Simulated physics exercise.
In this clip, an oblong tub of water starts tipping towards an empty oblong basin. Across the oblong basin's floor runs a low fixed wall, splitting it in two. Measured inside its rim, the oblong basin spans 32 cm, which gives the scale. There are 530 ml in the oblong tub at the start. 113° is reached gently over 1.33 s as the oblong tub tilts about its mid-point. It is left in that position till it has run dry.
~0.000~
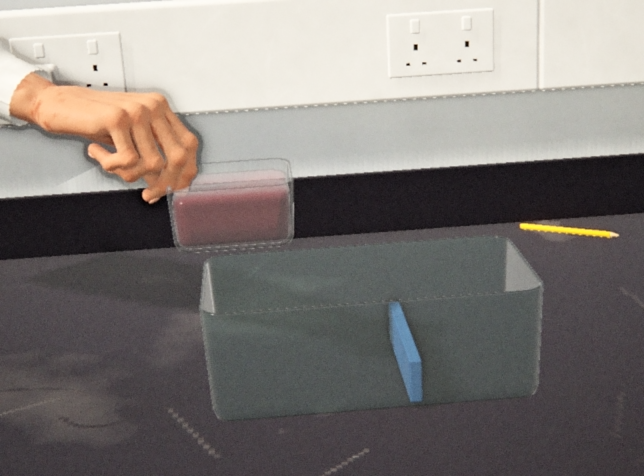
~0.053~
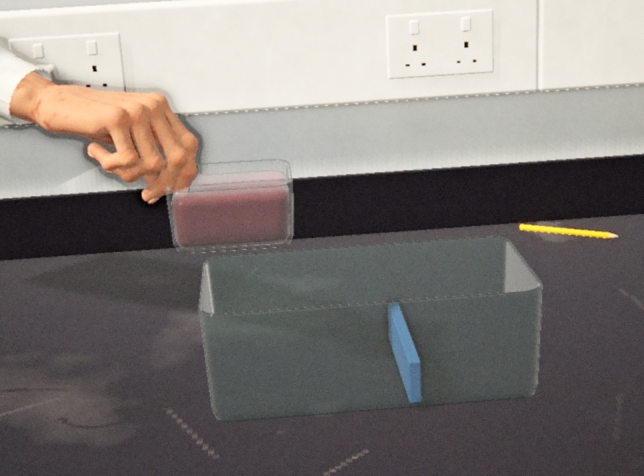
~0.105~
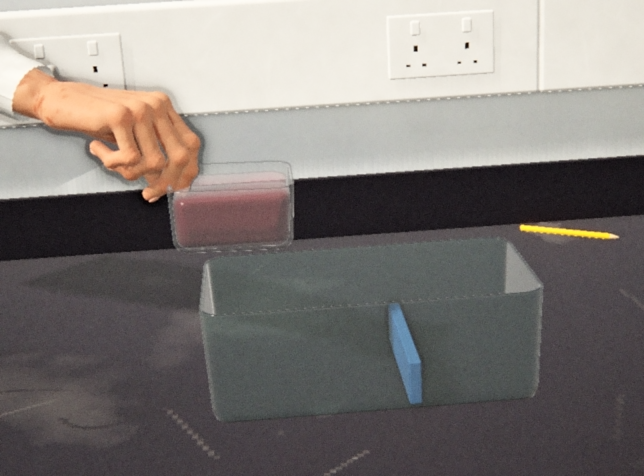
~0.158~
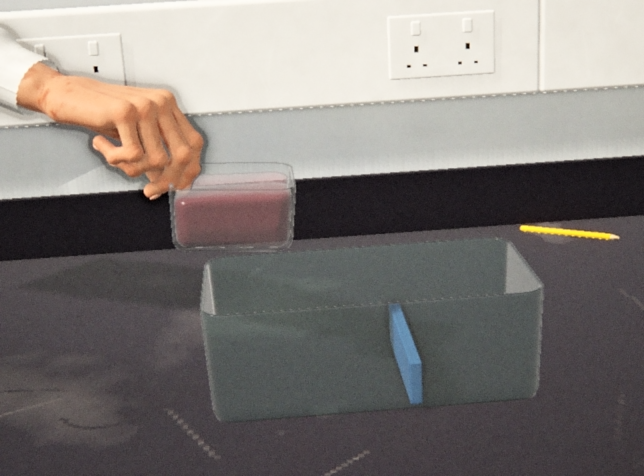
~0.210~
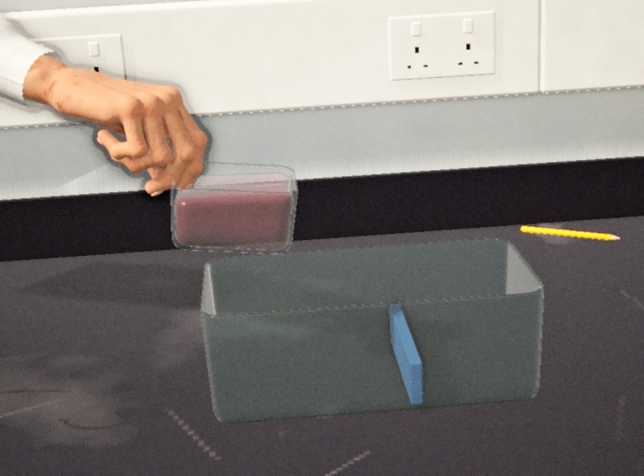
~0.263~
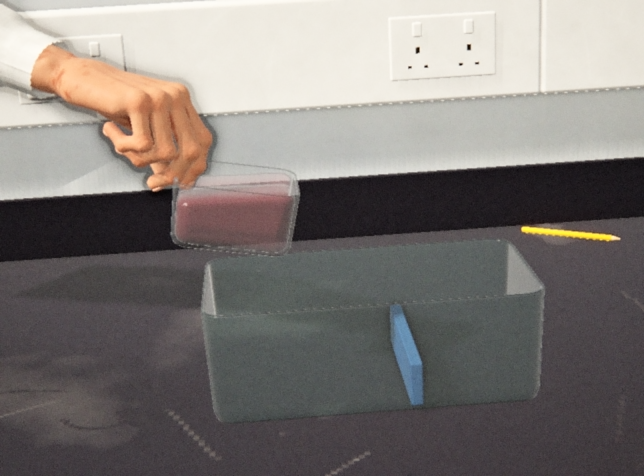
In this clip, a hand holds a clear oblong tub of reddish liquid behind an empty oblong basin split by a blue wall, then slowly tilts the tub slightly to the right while the basin and yellow pencil stay still.
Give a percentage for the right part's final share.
My figure is 2 %.
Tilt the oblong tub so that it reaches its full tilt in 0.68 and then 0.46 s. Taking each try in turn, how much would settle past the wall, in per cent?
Result: 5 per cent, then 10 per cent.
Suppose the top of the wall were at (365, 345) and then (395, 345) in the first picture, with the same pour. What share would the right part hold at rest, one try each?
The first try gives 50 percent and the second 5 percent.
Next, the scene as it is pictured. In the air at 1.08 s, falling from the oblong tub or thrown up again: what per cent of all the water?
Around 3 percent of it is airborne.
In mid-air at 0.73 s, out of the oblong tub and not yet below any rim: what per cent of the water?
Near 26 per cent of it all.
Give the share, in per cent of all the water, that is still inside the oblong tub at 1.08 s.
Close to 6 in a hundred.
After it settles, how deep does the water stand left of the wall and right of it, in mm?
Left 18 mm, right 0 mm.
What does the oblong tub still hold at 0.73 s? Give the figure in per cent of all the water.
Near 42 in a hundred.
Then, 0.73 s in, the tilt is 66° and 43 per cent is still to pour, 32 is left of the wall and 0 right of it.
Then, 1.08 s in, the tilt is 103° and 6 per cent is still to pour, 90 is left of the wall and 2 right of it.
Then, 1.44 s in, the tilt is 113° and 0 per cent is still to pour, 98 is left of the wall and 2 right of it.
Then, 1.83 s in, the tilt is 113° and 0 per cent is still to pour, 98 is left of the wall and 2 right of it.
Finally, 98 per cent lies left of the wall, 2 right of it and 0 outside.
